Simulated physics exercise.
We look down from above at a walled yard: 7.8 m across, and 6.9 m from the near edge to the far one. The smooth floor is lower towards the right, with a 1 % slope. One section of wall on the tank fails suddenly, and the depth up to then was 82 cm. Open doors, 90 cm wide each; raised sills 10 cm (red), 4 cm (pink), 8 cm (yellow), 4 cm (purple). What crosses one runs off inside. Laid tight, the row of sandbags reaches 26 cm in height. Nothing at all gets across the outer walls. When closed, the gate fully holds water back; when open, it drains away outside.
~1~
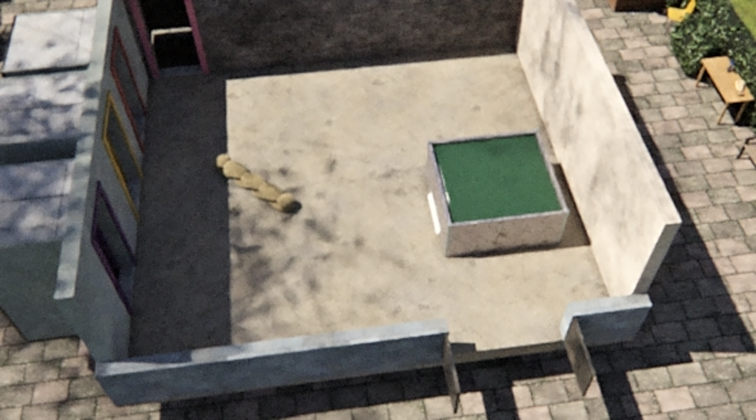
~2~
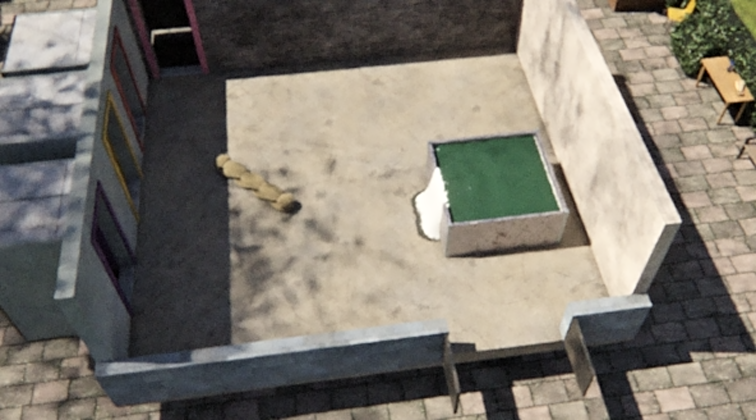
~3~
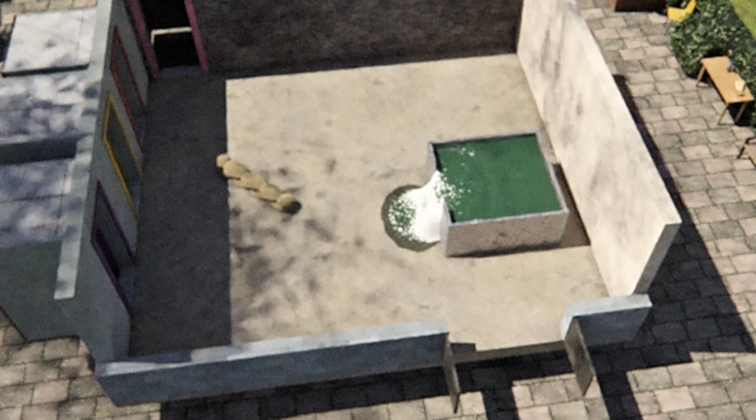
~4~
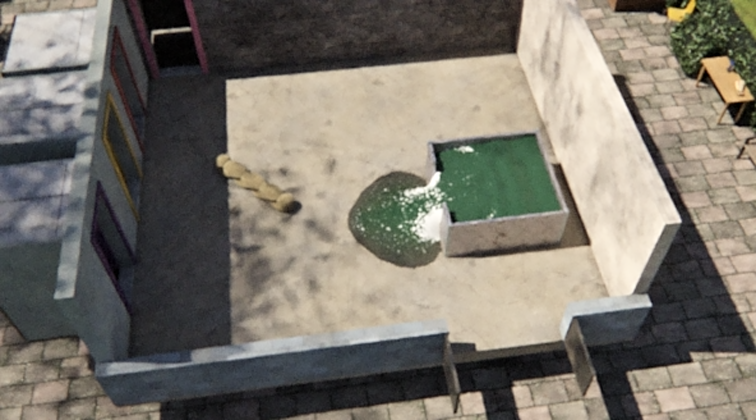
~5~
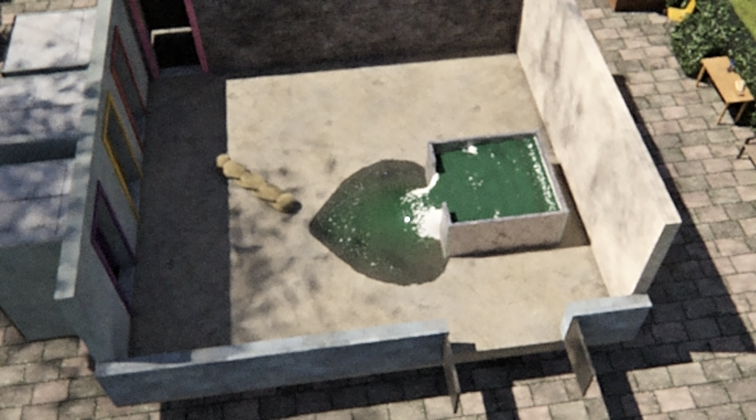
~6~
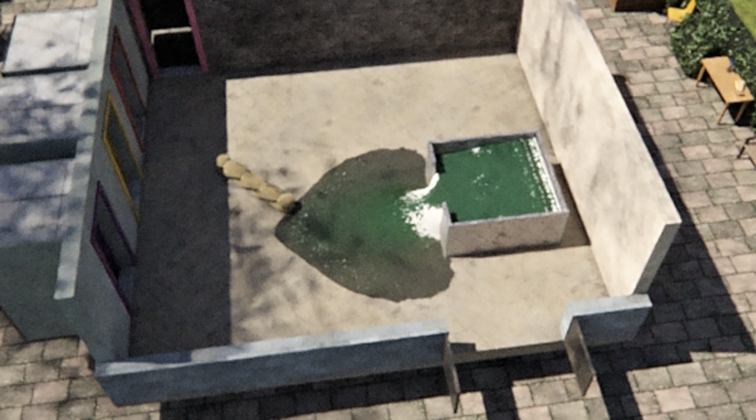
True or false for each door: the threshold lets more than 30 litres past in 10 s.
Red door false, pink door true, yellow door false, purple door true.
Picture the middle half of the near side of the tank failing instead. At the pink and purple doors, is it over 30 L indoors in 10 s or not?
Checking each door against the limit: Pink does not exceed it, purple does not exceed it.
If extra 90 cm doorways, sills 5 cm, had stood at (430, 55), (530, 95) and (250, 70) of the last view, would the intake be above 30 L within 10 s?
Door 1: Lower; door 2: Lower; door 3: Higher.
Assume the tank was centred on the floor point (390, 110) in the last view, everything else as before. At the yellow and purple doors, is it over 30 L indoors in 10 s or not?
Yellow door held, purple door held.
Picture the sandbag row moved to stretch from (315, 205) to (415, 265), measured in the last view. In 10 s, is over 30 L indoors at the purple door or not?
Checked against the limit, purple is fine.
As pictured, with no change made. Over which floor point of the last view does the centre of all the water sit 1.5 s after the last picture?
Its balance point sits around (396, 217).
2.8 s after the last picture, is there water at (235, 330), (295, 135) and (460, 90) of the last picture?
Listed in turn: Swamped / swamped / spared so far.
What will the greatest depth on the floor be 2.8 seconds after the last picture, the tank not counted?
Max around 26 cm.
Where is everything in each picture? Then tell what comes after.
Still water, 82 cm deep, in the tank at (495, 179), in the first frame.
The front is at (430, 237), 0.5 m from the gap at (439, 203); 0.3 m2 of floor is under water; 82 cm left at the back of the tank, in the second frame.
The front is at (392, 233), 0.9 m from the gap at (439, 205); 1.0 m2 of floor is under water; 82 cm left at the back of the tank, in the third frame.
The front is at (353, 229), 1.6 m from the gap at (439, 205); 2.2 m2 of floor is under water; 81 cm left at the back of the tank, in the fourth frame.
The front is at (316, 233), 2.2 m from the gap at (439, 205); 4.1 m2 of floor is under water; 72 cm left at the back of the tank, in the fifth frame.
Water pours out at (439, 205) and has run 2.8 m, to (282, 237); typically 5 cm deep outside, 68 cm at the tank's back, in the sixth frame.
Then, 0.7 s after the last picture water covers 30 % of the floor and is deepest (46 cm) near (432, 215); red door not reached, pink door not reached, yellow door not reached, purple door not reached.
Then, 1.5 s after the last picture water covers 45 % of the floor and is deepest (32 cm) near (432, 215); red door not reached, pink door not reached, yellow door 3 cm at the sill, 0 L in, purple door 12 cm at the sill, 26 L in.
Then, 2.8 s after the last picture water covers 55 % of the floor and is deepest (26 cm) near (432, 215); red door 8 cm at the sill, 0 L in, pink door 17 cm at the sill, 32 L in, yellow door 7 cm at the sill, 0 L in, purple door 18 cm at the sill, 149 L in.
Then, 5.3 s after the last picture water covers 60 % of the floor and is deepest (16 cm) near (432, 215); red door 10 cm at the sill, 0 L in, pink door 10 cm at the sill, 120 L in, yellow door 7 cm at the sill, 1 L in, purple door 10 cm at the sill, 245 L in.
Then, 9.3 s after the last picture water covers 90 % of the floor and is deepest (8 cm) near (432, 215); red door 7 cm at the sill, 2 L in, pink door 6 cm at the sill, 171 L in, yellow door 4 cm at the sill, 1 L in, purple door 4 cm at the sill, 269 L in.
